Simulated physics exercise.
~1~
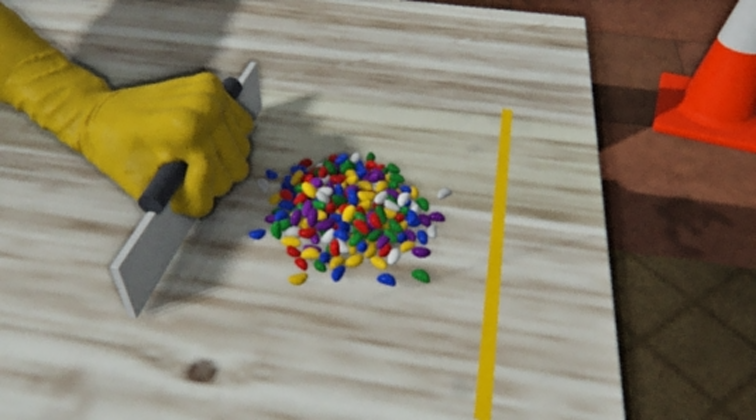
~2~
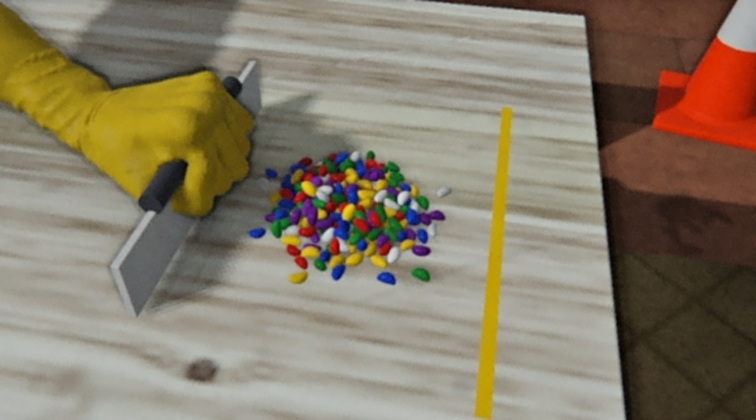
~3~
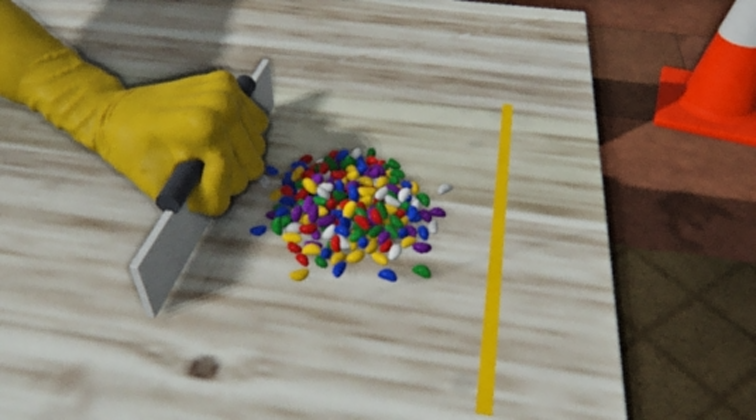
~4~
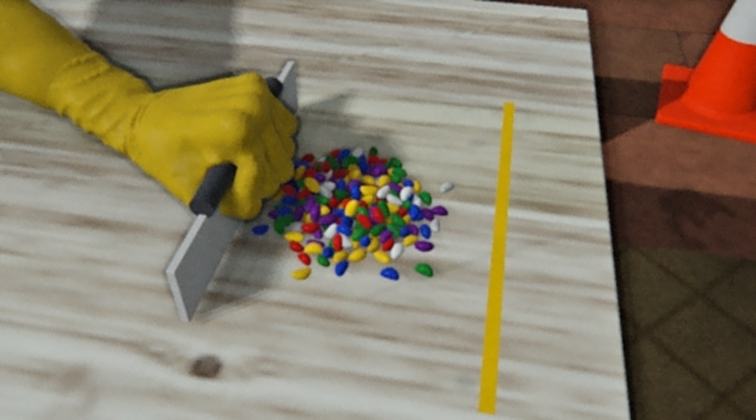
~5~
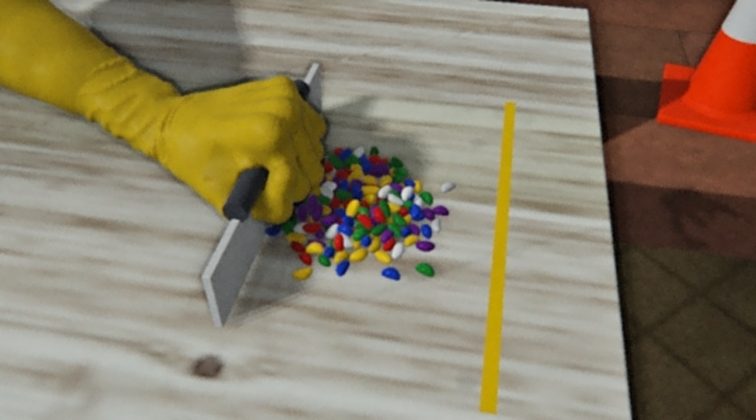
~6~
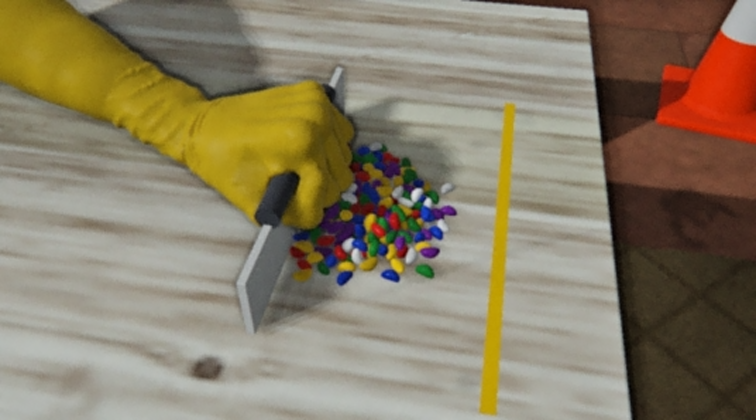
The clip shows a yellow-gloved hand holding a scraper still beside a loose heap of multicoloured jelly beans on a table, then sliding it right, gathering the heap's left side and pushing beans slightly toward a strip of yellow tape.
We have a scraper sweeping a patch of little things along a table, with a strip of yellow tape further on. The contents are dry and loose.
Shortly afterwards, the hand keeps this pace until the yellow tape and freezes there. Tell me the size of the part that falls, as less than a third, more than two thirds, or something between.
The part that falls is less than a third.
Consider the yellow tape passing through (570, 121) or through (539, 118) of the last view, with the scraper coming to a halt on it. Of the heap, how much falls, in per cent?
In order, close to 80 and 40 per cent.
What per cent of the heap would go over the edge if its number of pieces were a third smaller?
Near 0 per cent of the pieces.
Soon after the last picture, scraper still moving, near (410, 168); heap all on the table, its front near (534, 239).
A little later, scraper stopped at the yellow tape; heap a stray few over the edge.
Later still, scraper stopped at the yellow tape; heap a small part over the edge.
At rest, scraper stopped at the yellow tape; heap a small part over the edge.
